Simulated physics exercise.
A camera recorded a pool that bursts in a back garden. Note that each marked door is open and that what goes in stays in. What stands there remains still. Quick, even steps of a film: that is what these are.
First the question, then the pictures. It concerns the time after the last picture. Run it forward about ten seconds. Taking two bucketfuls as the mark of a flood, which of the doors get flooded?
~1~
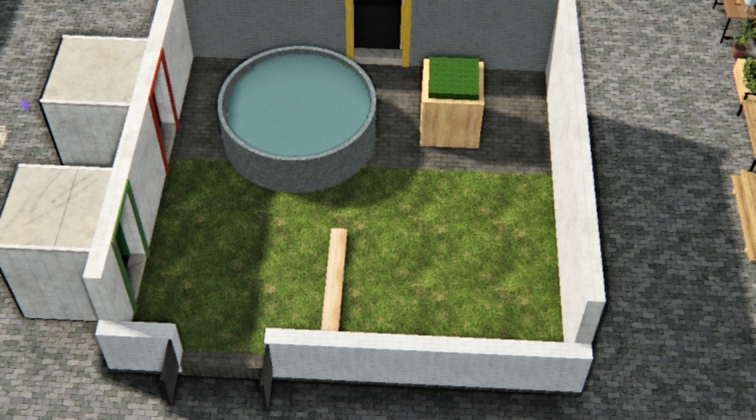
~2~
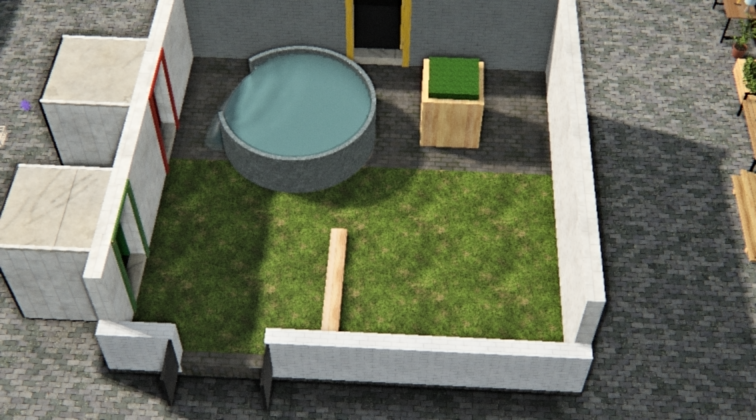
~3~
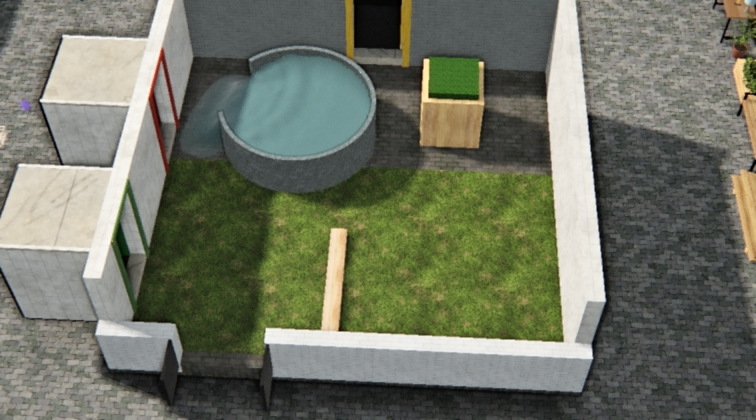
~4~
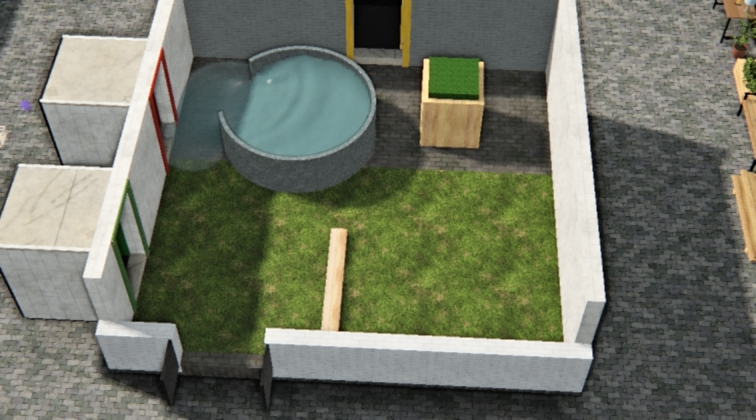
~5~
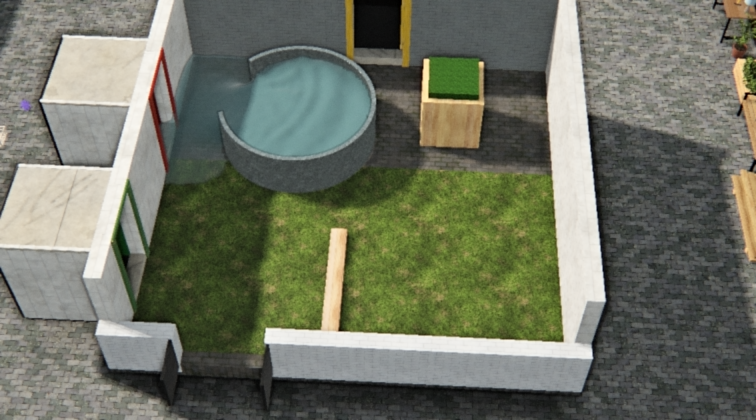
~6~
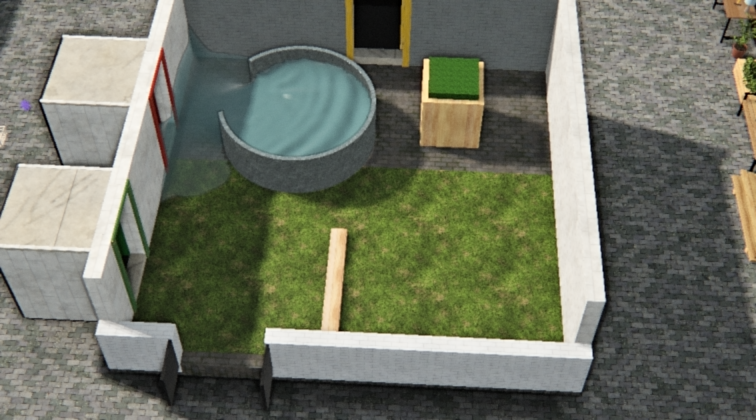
The red door gets flooded, the yellow door stays below the mark, the green door stays below the mark.
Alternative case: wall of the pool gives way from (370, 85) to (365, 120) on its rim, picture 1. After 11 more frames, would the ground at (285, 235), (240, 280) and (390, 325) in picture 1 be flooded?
The three spots, in order, are spared, spared and spared.
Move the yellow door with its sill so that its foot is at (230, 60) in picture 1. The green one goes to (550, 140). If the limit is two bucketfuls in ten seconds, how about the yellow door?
Result: Yellow overshoots the mark.
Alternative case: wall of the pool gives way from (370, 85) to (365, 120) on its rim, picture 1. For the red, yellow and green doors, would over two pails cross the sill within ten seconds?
Red door: Short of the mark; yellow door: Beyond the mark; green door: Short of the mark.
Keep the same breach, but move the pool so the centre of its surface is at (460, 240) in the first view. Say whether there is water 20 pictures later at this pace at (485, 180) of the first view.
That spot ends up unaffected.
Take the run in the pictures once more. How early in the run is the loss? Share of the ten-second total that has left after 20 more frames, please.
Somewhere around 35 per cent, I'd say.
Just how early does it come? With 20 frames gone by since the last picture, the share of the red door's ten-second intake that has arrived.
I'd put it at about 85 per cent.
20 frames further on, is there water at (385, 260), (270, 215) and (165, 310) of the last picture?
In turn: Clear, flooded, covered.
A moment on, water covers 15 % of the floor; the red door over two buckets in, the yellow door not reached, the green door not reached.
Next, water covers 25 % of the floor; the red door far over two buckets in, the yellow door wet at the sill, nothing in, the green door wet at the sill, nothing in.
Then, water covers 50 % of the floor; the red door far over two buckets in, the yellow door wet at the sill, nothing in, the green door wet at the sill, nothing in.
Later, water covers 80 % of the floor; the red door far over two buckets in, the yellow door wet at the sill, nothing in, the green door wet at the sill, nothing in.
In the end, water covers 95 % of the floor; the red door far over two buckets in, the yellow door wet at the sill, nothing in, the green door wet at the sill, nothing in.
